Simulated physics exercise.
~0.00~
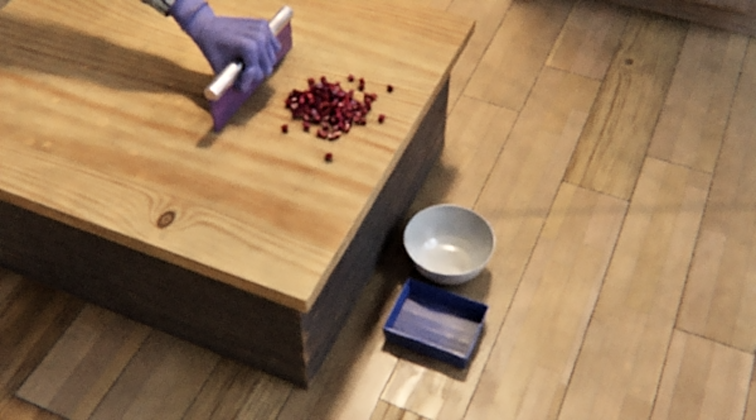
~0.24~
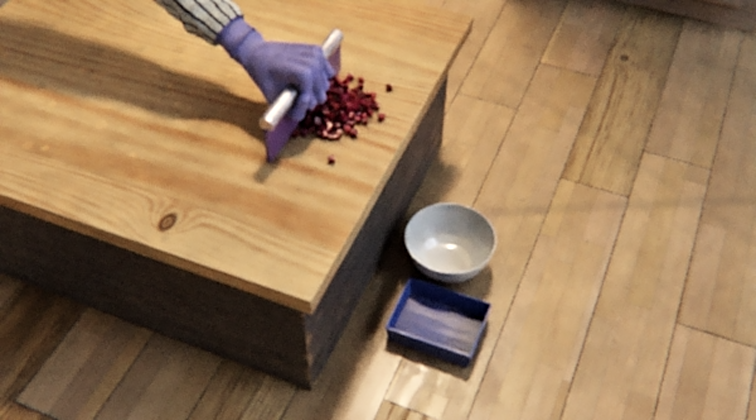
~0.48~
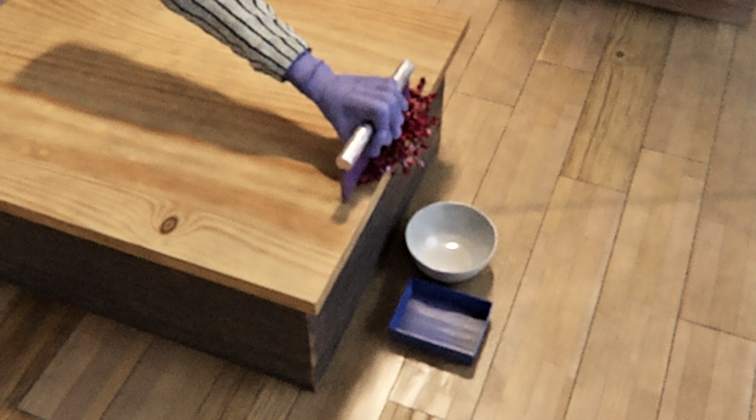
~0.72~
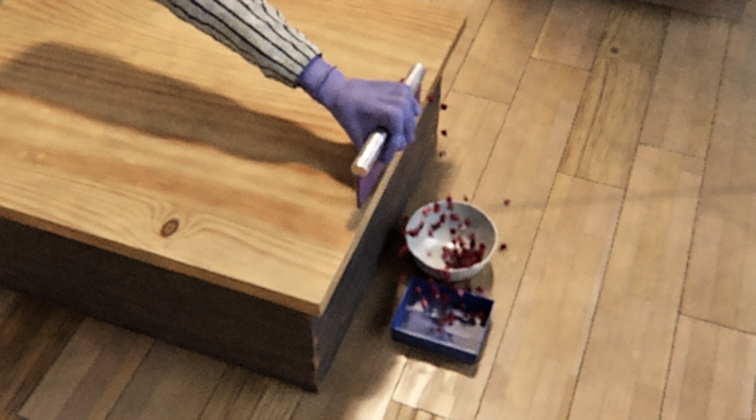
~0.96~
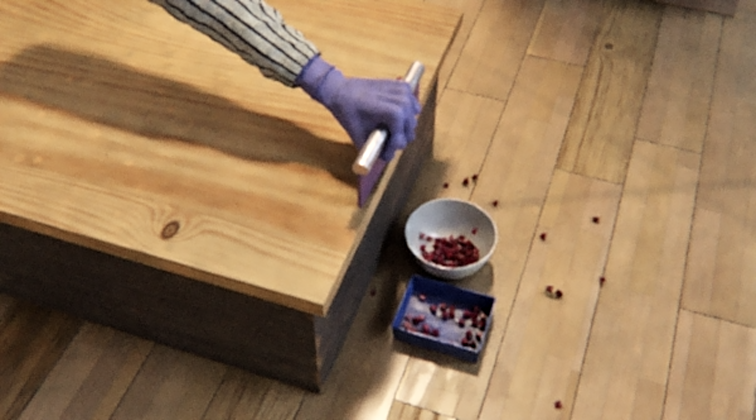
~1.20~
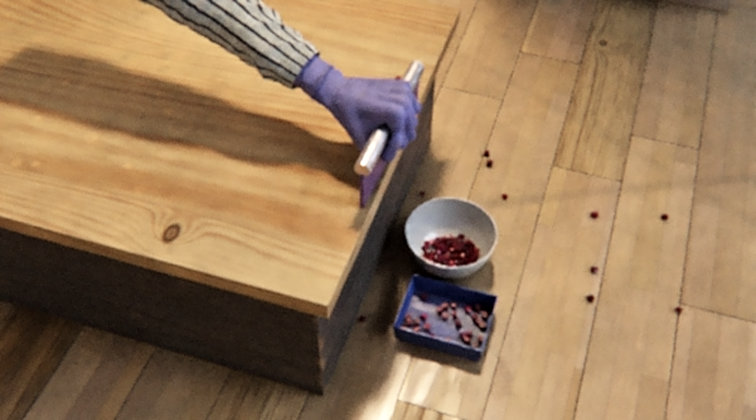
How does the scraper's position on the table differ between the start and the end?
At the start the scraper is on the tabletop to the left of the red pieces, well in from the right edge. By the end it is farther right and lower in view, stopped at the table's right edge.
